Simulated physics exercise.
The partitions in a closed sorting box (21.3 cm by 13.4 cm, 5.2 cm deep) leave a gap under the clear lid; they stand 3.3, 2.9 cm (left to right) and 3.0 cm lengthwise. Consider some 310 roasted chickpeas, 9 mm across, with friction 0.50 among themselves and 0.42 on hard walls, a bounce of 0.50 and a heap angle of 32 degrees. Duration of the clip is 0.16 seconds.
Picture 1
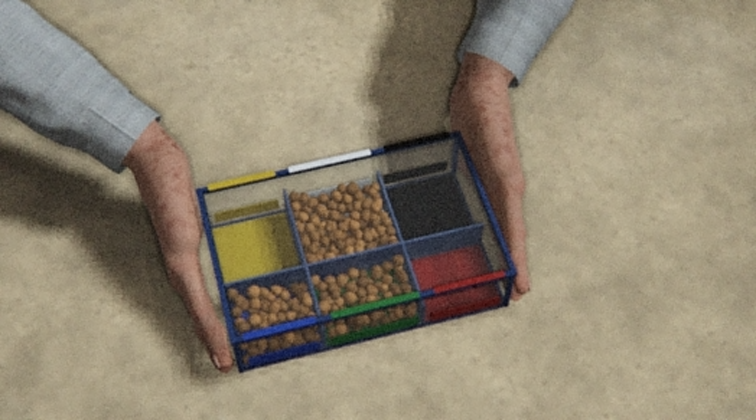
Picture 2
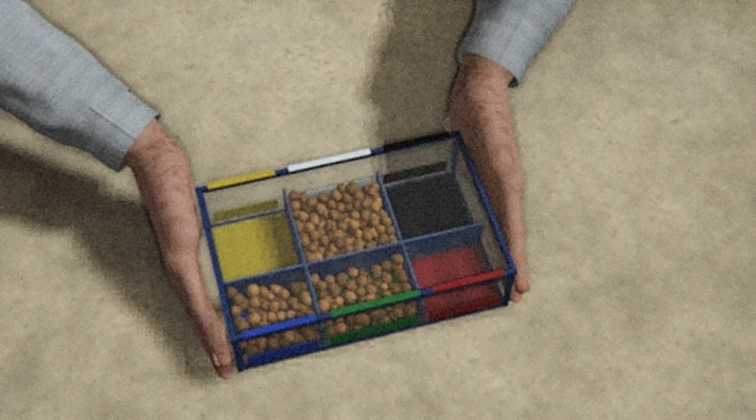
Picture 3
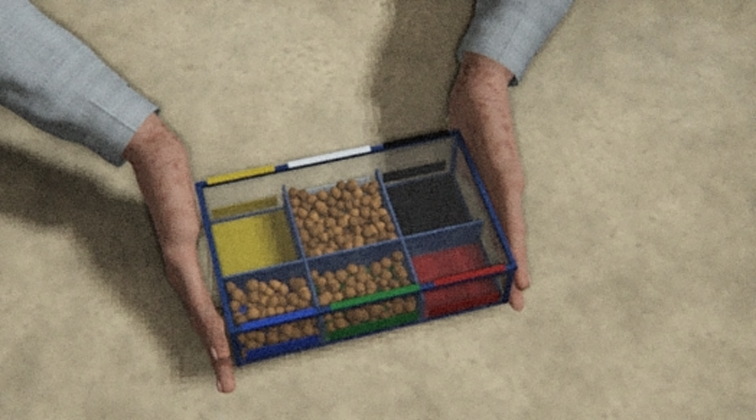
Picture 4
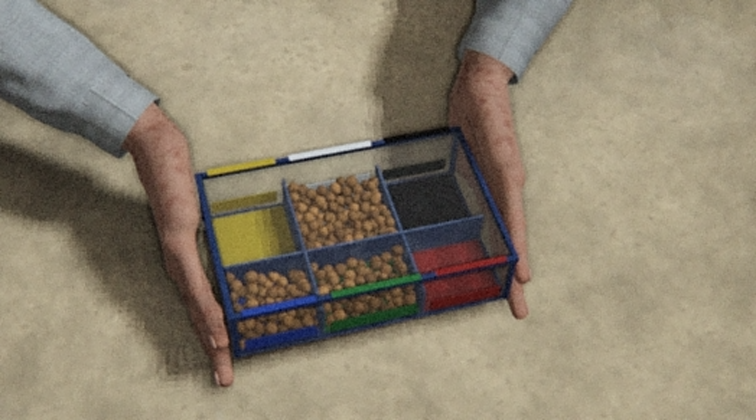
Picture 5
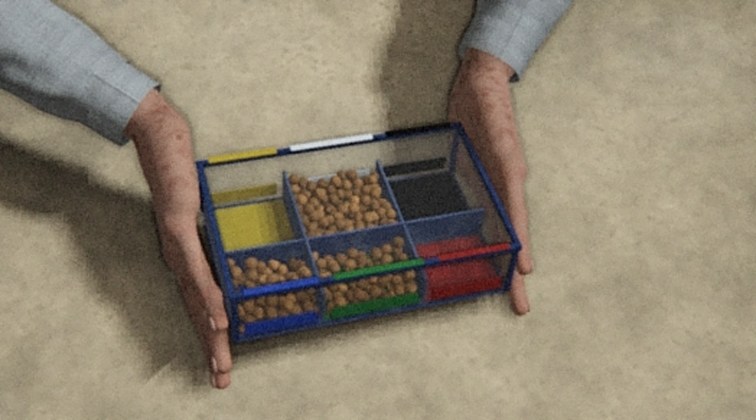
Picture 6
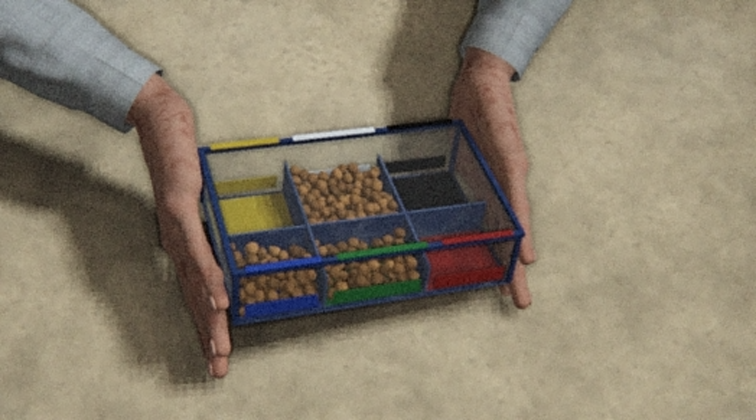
The clip opens with two hands holding a clear-lidded, six-section box almost level, small round brown pieces filling the white, blue and green sections while yellow, black and red are empty. The hands gradually tilt it, raising the near side, and the pieces stay in the same three sections.
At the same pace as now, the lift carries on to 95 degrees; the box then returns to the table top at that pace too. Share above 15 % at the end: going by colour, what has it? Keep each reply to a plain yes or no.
Here goes: Red compartment no; blue compartment no; green compartment no; yellow compartment no; white compartment yes; black compartment yes.
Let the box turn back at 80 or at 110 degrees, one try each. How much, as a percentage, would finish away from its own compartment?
35 % and 60 %.
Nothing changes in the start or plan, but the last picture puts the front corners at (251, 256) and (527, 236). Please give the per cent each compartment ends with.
By the end, red has 0%, blue has 5%, green has 5%, yellow has 0%, white has 35% and black has 50%.
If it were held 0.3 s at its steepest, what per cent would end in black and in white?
You'd end up with black at 35 per cent and white at 45 per cent.
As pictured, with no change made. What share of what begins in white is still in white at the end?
Around 70 per cent of it.
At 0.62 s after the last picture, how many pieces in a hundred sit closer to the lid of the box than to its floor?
Something like 50 percent of the pieces.
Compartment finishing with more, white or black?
Result: White has more.
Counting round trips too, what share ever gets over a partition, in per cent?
I'd say near 50 percent of them.
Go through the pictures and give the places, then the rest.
The first frame shows box tilt 0 degrees, front corners at (235, 339) and (511, 272); blue 25 %, green 25 %, white 50 %.
The second frame shows box tilt 1 degrees, front corners at (235, 337) and (511, 270).
The third frame shows box tilt 3 degrees, front corners at (234, 329) and (511, 266).
The fourth frame shows box tilt 6 degrees, front corners at (234, 316) and (512, 257), lowest corner right back.
The fifth frame shows box tilt 10 degrees, front corners at (235, 295) and (515, 245), lowest corner right back.
The sixth frame shows box tilt 15 degrees, front corners at (237, 272) and (518, 233), lowest corner right back; blue 25 %, green 25 %, white 50 %.
Then, 0.62 s after the last picture, tilt 95 degrees; blue 20 %, green 20 %, white 50 %, black 10 %.
Then, 1.03 s after the last picture, tilt 42 degrees; blue 10 %, green 5 %, yellow 5 %, white 50 %, black 30 %.
Then, 1.52 s after the last picture, tilt 0 degrees; blue 10 %, green 5 %, yellow 5 %, white 50 %, black 30 %.
In the end, red 0 %, blue 10 %, green 5 %, yellow 5 %, white 50 %, black 30 %.
